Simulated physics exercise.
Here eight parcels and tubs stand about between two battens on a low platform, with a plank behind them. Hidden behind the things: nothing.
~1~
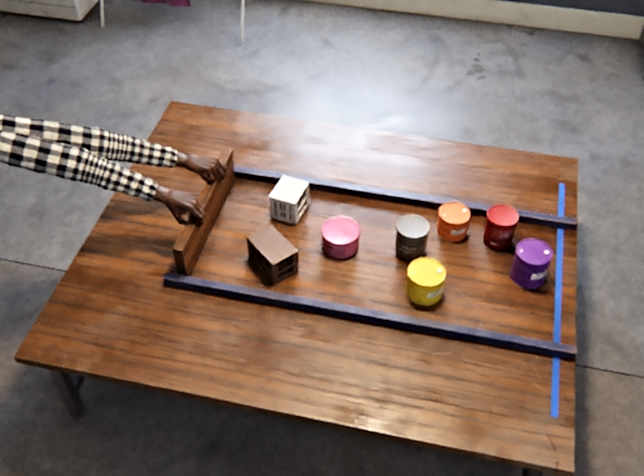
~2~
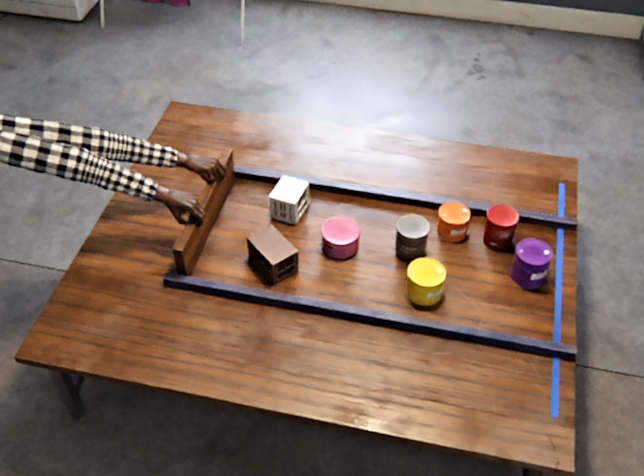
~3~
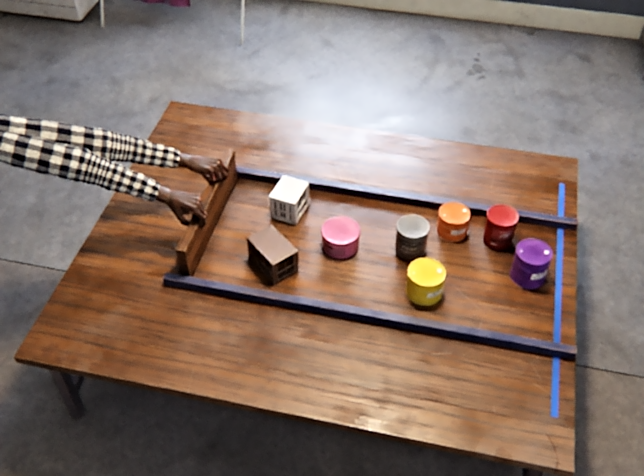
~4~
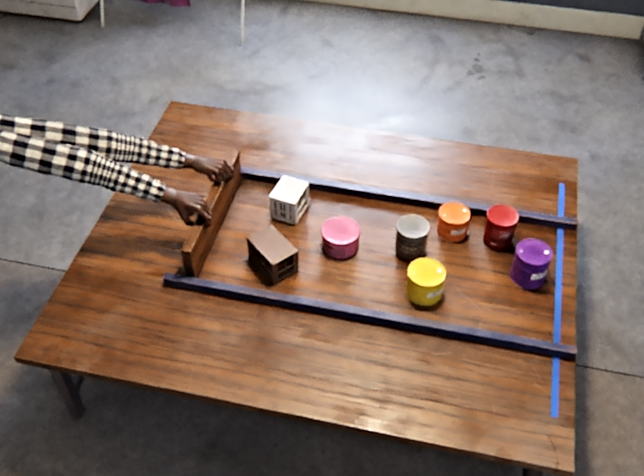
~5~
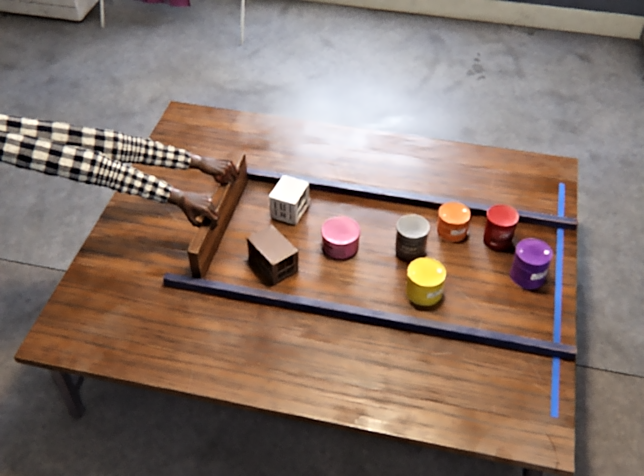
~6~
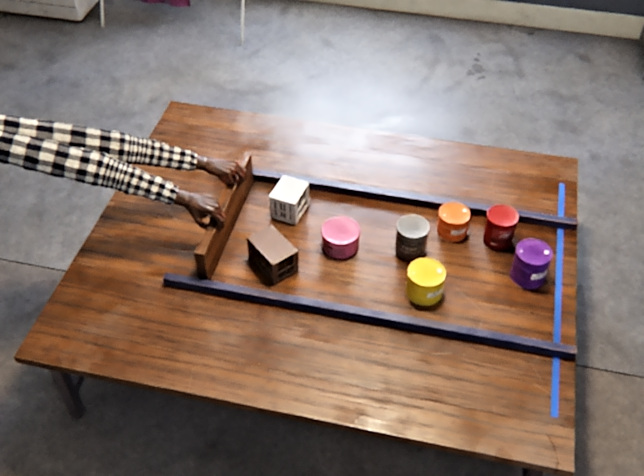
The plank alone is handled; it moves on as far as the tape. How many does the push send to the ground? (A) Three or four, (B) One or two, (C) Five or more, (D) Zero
C, five or more.
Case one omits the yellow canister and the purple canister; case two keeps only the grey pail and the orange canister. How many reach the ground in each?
First try 4, second try 4.
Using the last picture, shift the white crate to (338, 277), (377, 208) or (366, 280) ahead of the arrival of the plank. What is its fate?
In order of the places given, the white crate is gone, then rests steady, then is gone.
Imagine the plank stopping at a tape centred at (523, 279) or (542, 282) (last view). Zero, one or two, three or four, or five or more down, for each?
Result, first to last: Just one or two, at least five.
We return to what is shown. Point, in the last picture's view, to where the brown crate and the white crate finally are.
The brown crate at (576, 319), the white crate at (578, 245).
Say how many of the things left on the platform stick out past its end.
Answer: 2.
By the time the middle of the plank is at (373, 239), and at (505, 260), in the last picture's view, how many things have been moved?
Tally at point one: 4; at point two: 8.
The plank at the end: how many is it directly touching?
It touches 2.
A little later, none off yet; purple canister at rest near (531, 264); red pail at rest near (500, 228); orange canister at rest near (453, 222).
When it is over, the number that fall off is five or more; down, pink pail, grey pail, yellow canister, orange canister, red pail and purple canister.
